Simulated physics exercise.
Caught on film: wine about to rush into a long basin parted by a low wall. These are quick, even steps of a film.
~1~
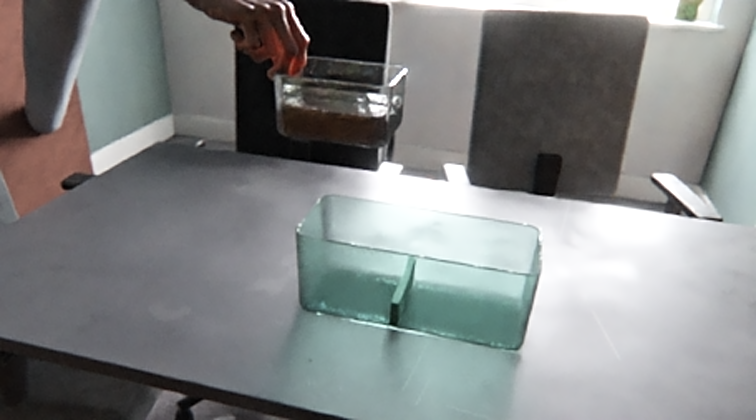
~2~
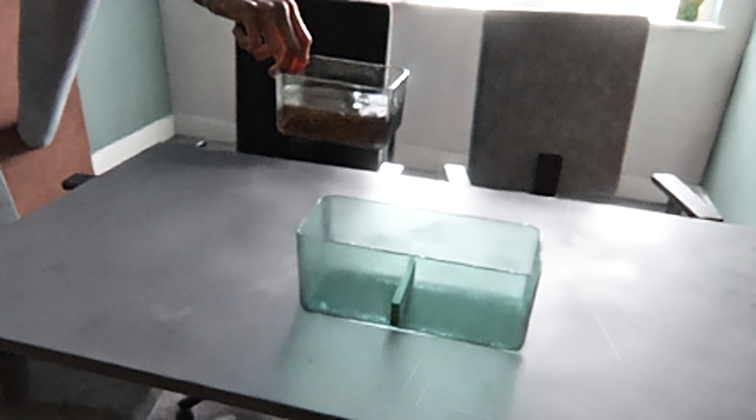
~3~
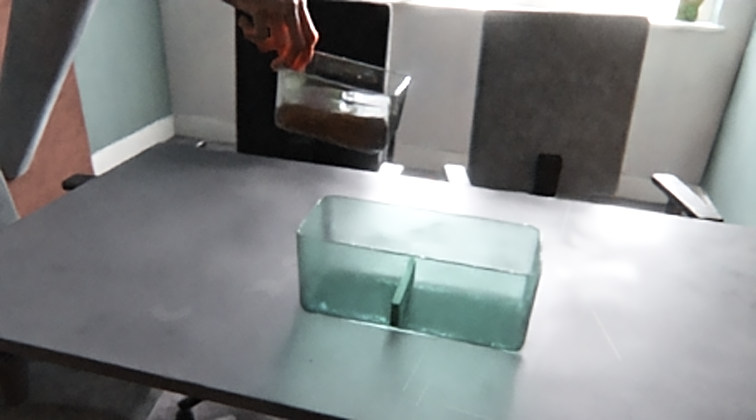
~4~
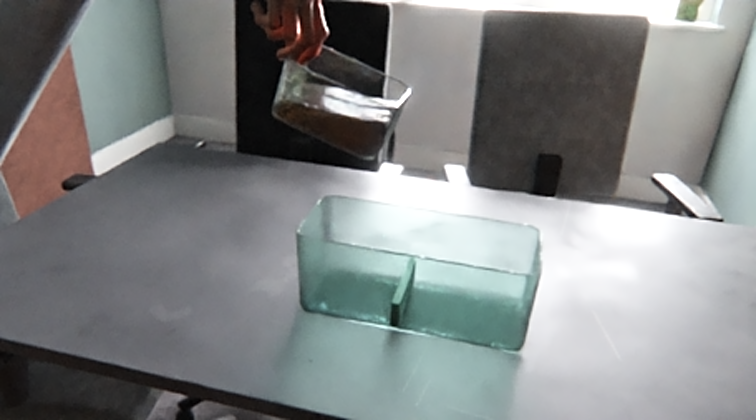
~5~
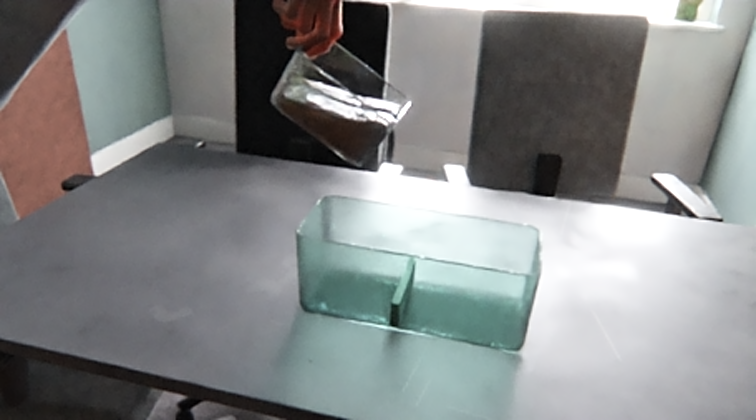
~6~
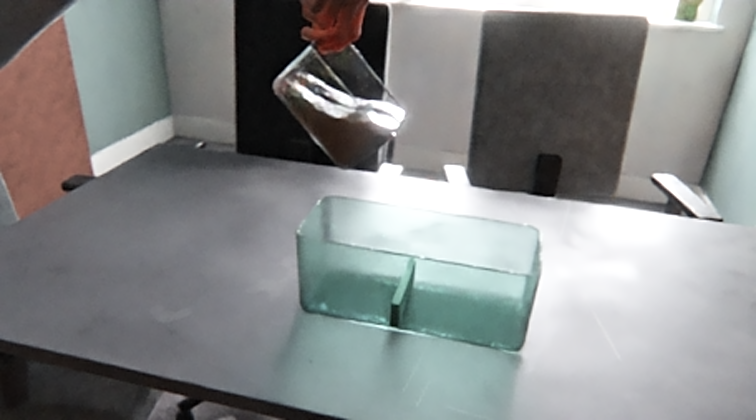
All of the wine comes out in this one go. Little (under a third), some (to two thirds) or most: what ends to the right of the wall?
It comes to between a third and two thirds.
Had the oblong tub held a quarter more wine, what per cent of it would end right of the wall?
It comes to 60 per cent or so.
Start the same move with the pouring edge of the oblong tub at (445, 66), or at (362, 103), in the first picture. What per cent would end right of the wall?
Roughly 80 per cent, and 15 per cent.
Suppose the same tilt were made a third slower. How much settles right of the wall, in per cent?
Near 60 %.
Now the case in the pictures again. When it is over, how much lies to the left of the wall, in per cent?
Close to 40 per cent.
A moment on, the oblong tub is tipped right over and 11 per cent is still to pour, 3 is left of the wall and 41 right of it.
Next, the oblong tub is tipped right over and 0 per cent is still to pour, 37 is left of the wall and 56 right of it.
Then the oblong tub is tipped right over and 0 per cent is still to pour, 42 is left of the wall and 55 right of it.
Later the oblong tub is tipped right over and 0 per cent is still to pour, 42 is left of the wall and 55 right of it.
At rest 42 per cent lies left of the wall, 55 right of it and 2 outside.
